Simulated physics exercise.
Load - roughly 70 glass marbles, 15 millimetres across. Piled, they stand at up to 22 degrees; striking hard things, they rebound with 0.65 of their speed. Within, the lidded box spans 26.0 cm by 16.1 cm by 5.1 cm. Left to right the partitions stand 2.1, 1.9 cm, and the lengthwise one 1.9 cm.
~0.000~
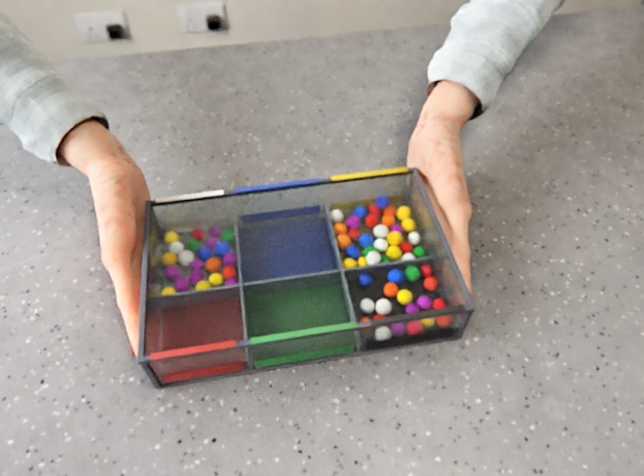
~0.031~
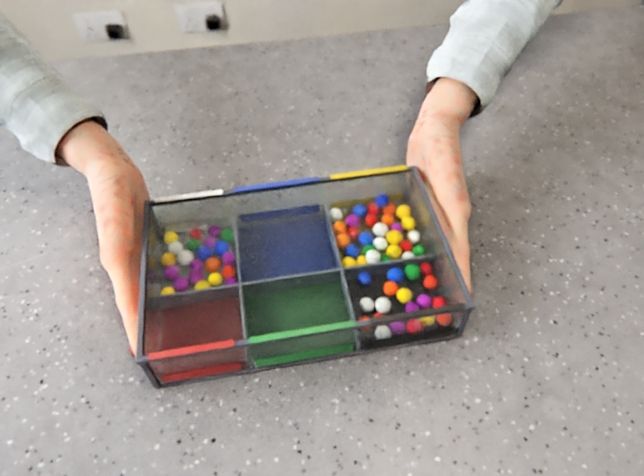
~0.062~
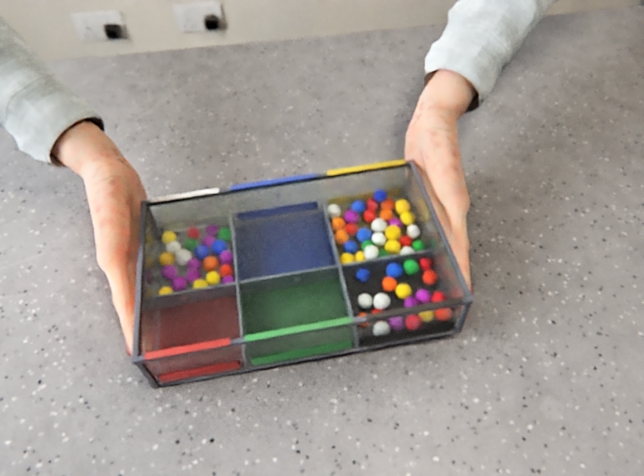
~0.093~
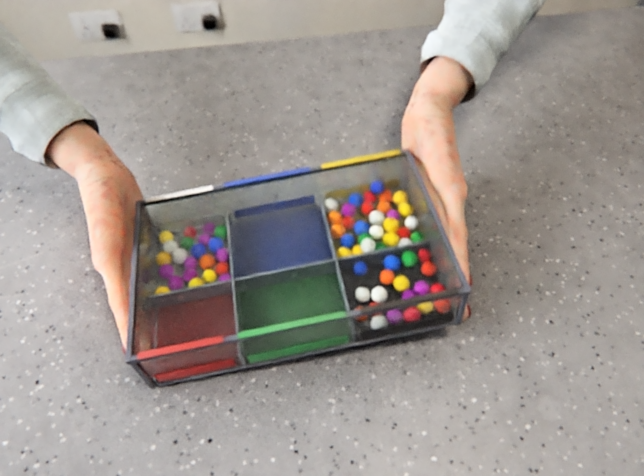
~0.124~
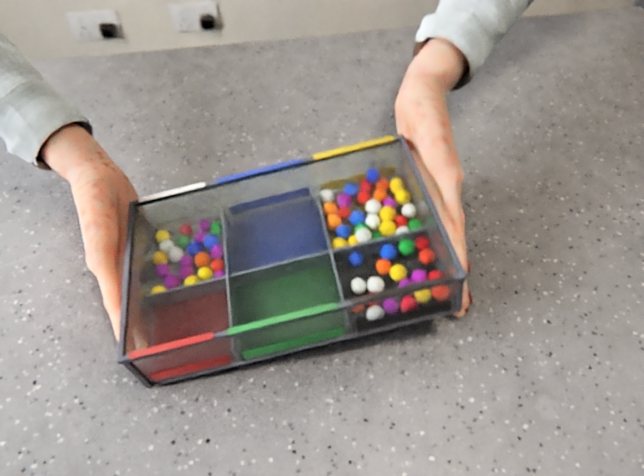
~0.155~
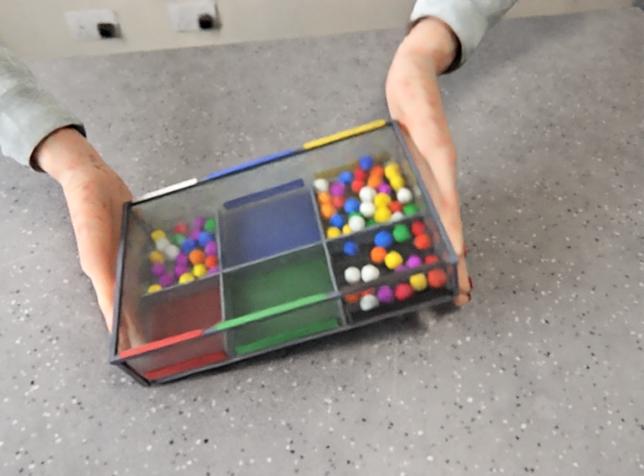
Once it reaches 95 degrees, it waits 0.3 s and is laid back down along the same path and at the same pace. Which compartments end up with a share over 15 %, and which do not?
Result: Red: Passes the mark, blue: Misses the mark, green: Misses the mark, yellow: Misses the mark, white: Passes the mark, black: Misses the mark.
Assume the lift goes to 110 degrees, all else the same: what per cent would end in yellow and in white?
Yellow 0 %, white 65 %.
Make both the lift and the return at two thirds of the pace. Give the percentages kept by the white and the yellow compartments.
In per cent, white gets 70 and yellow gets 0.
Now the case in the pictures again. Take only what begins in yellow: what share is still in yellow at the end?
Around 0 %.
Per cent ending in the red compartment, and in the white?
In the red compartment 30 percent, in the white 70 percent.
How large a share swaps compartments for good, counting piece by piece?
Result: Roughly 75 %.
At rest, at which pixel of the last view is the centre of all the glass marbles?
My guess is close to (183, 275).
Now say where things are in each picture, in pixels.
In the first picture, box tilt 0 degrees, front corners at (144, 358) and (469, 306); yellow 40 %, white 30 %, black 25 %.
In the second picture, box tilt 1 degrees, front corners at (142, 358) and (469, 305).
In the third picture, box tilt 2 degrees, front corners at (138, 358) and (467, 299).
In the fourth picture, box tilt 5 degrees, front corners at (132, 358) and (465, 289), lowest corner left back.
In the fifth picture, box tilt 9 degrees, front corners at (124, 357) and (460, 275), lowest corner left back.
In the sixth picture, box tilt 14 degrees, front corners at (115, 357) and (452, 259), lowest corner left back; yellow 40 %, white 30 %, black 25 %. Its pace works out near 150 degrees a second.
Then, at 0.91 s, tilt 95 degrees; red 15 %, blue 25 %, green 10 %, yellow 5 %, white 45 %.
After 1.41 s, tilt 53 degrees; red 30 %, white 70 %.
After 1.98 s, tilt 0 degrees; red 30 %, white 70 %.
At rest (2.6 s), red 30 %, blue 0 %, green 0 %, yellow 0 %, white 70 %, black 0 %.
